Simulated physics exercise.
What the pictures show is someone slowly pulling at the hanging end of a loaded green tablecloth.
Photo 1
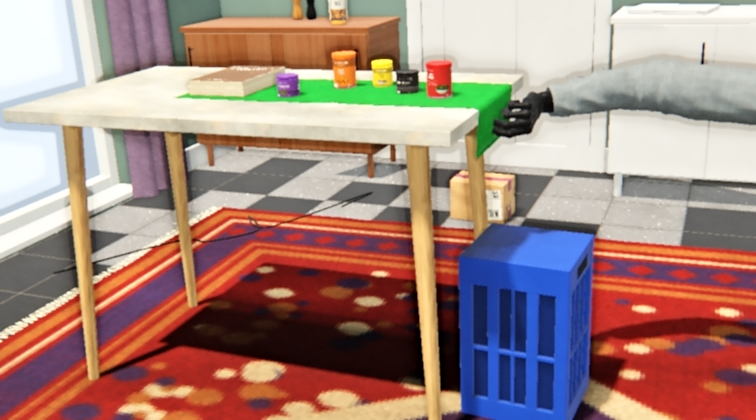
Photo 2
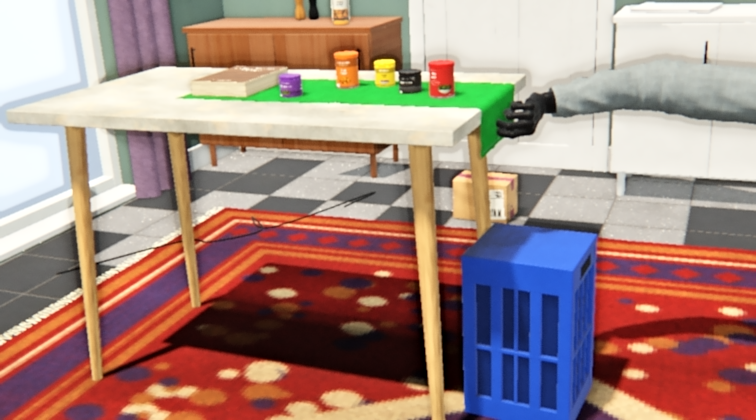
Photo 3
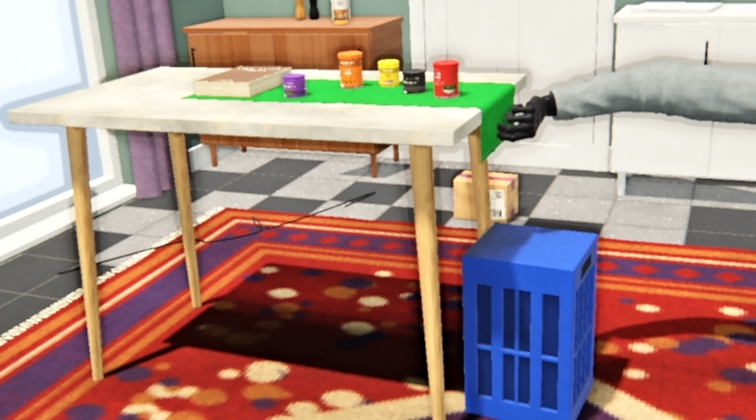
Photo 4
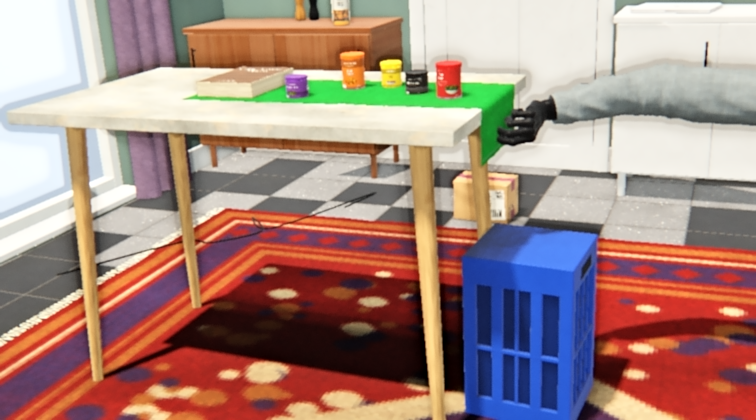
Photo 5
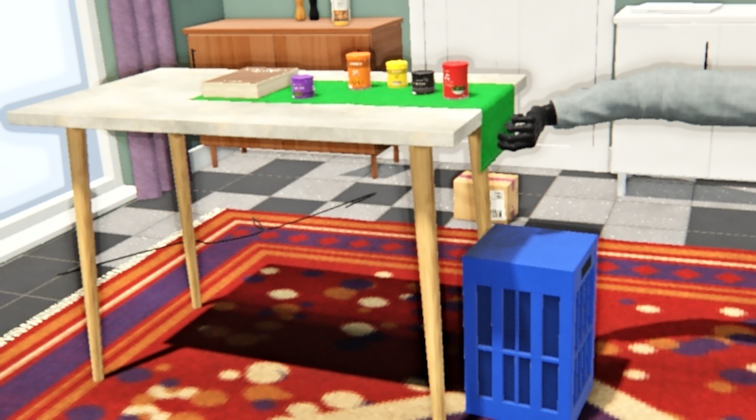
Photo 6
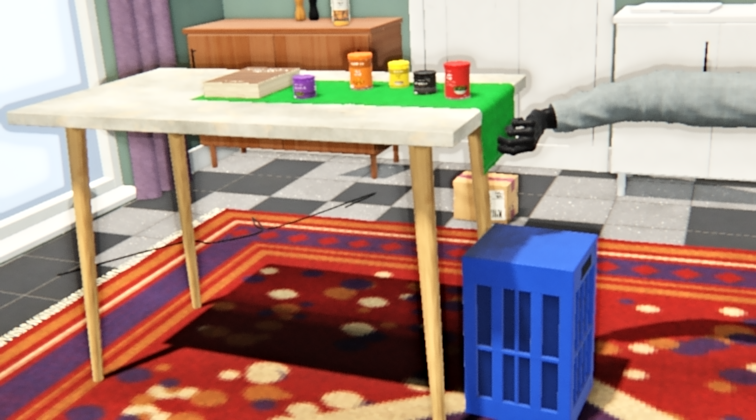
A black-gloved hand slowly pulls a green tablecloth, and the pots on it shift slightly right.
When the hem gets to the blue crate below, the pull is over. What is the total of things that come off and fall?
You will see two of them fall.
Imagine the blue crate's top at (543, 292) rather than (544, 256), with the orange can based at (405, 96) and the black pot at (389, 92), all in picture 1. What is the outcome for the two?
The orange can ends up off the top and the black pot ends up off the top.
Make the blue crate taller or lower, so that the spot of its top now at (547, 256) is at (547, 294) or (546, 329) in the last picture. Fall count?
It comes to 3 and 4 over the edge.
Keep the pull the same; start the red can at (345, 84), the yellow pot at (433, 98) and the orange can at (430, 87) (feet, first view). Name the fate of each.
Watch the red can hang on, the yellow pot go down and the orange can go down.
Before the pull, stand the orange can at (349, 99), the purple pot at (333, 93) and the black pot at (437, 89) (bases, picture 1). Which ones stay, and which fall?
Outcome: Orange can stays aboard, purple pot stays aboard, black pot falls away.
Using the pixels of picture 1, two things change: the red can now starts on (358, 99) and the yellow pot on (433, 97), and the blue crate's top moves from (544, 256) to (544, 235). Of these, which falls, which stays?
As for the red can, it stays in place; as for the yellow pot, it leaves the top.
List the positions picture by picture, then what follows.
The first frame shows hem (477, 158); red can (439, 62); black pot (407, 71); yellow pot (382, 62); orange can (344, 53); purple pot (287, 75); top of the crate (544, 256).
The second frame shows hem (481, 159); red can (441, 62).
The third frame shows hem (481, 162); black pot (414, 71).
The fourth frame shows hem (481, 166); yellow pot (391, 62); top of the crate (547, 256).
The fifth frame shows hem (480, 172); orange can (358, 54).
The sixth frame shows hem (485, 175); red can (457, 63); black pot (425, 72); yellow pot (399, 63); orange can (360, 54); purple pot (304, 76).
Soon after, hem near (502, 214); red can gone.
After that, hem on the crate; red can and black pot gone.
In the end, hem on the crate; red can and black pot gone. Over the edge go two.
